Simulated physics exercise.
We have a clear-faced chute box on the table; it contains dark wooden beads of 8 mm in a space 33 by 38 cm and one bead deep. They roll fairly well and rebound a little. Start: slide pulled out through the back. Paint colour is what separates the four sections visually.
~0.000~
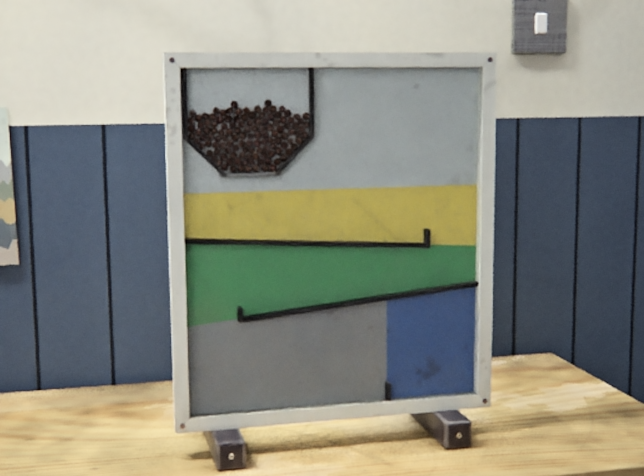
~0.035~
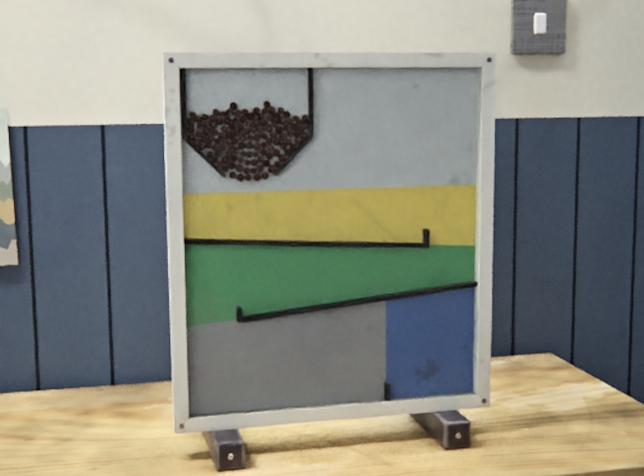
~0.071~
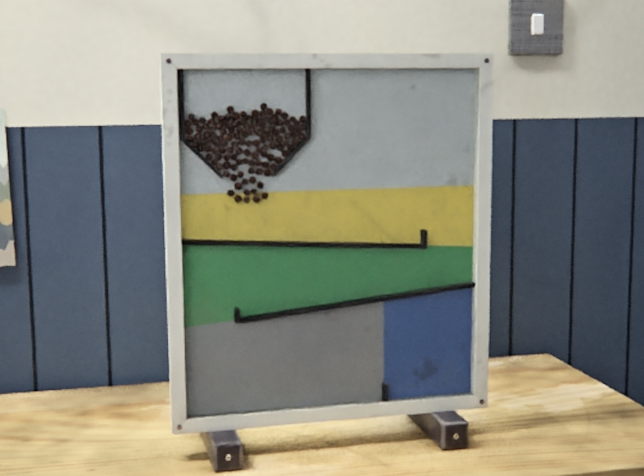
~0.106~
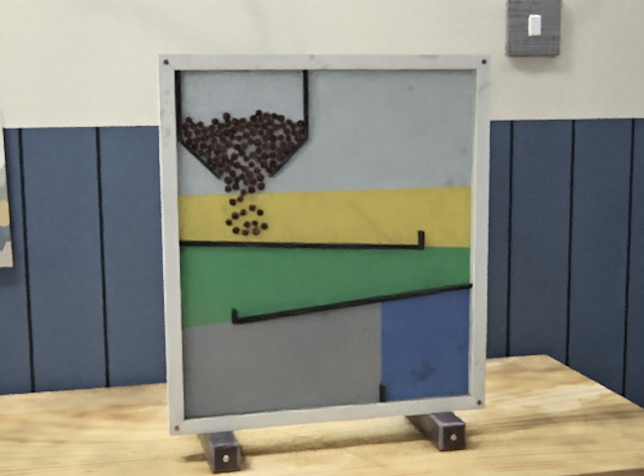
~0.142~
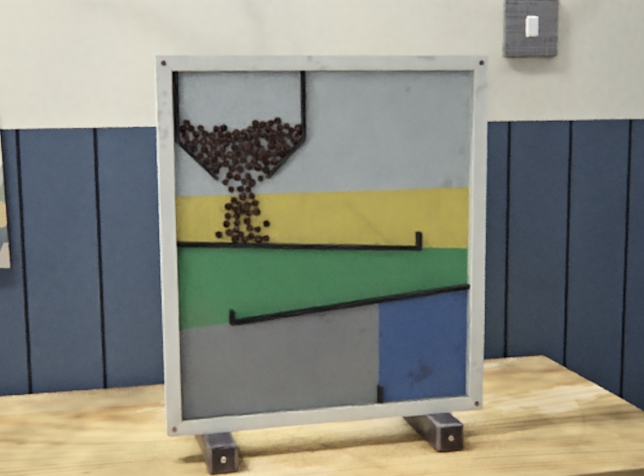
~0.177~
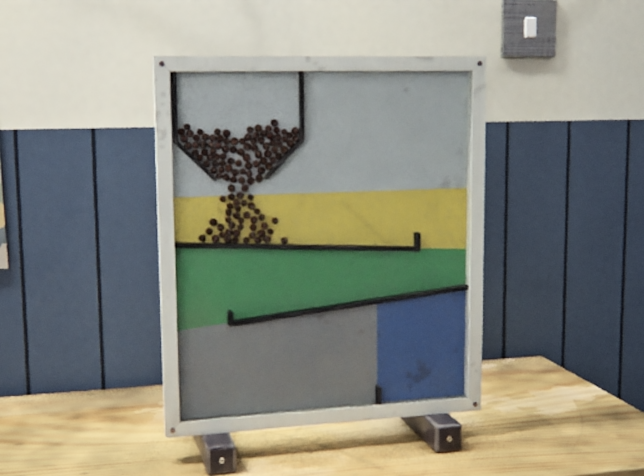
On a table, dark beads pour from a hopper onto the ledge below and spread right.
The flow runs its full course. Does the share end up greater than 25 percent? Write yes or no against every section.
Blue section: No; green section: No; yellow section: Yes; grey section: No.
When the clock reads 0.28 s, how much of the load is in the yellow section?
Close to 55 per cent of the load.
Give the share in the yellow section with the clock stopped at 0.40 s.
Reading: Around 85 per cent of the load.
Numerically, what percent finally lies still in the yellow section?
Roughly 100 percent of the load.
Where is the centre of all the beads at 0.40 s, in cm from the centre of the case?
About 8 cm left and 3 cm above.
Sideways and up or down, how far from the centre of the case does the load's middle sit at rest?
Left by roughly 6 cm, up by roughly 2 cm.
After 0.28 s, the beads' middle is 9 cm left of and 5 cm above the centre; yellow 55 %.
After 0.40 s, the beads' middle is 8 cm left of and 3 cm above the centre; yellow 85 %.
After 0.63 s, the beads' middle is 6 cm left of and 2 cm above the centre; yellow 100 %.
Settled by 1.6 s, blue 0 %, green 0 %, yellow 100 %, grey 0 %.
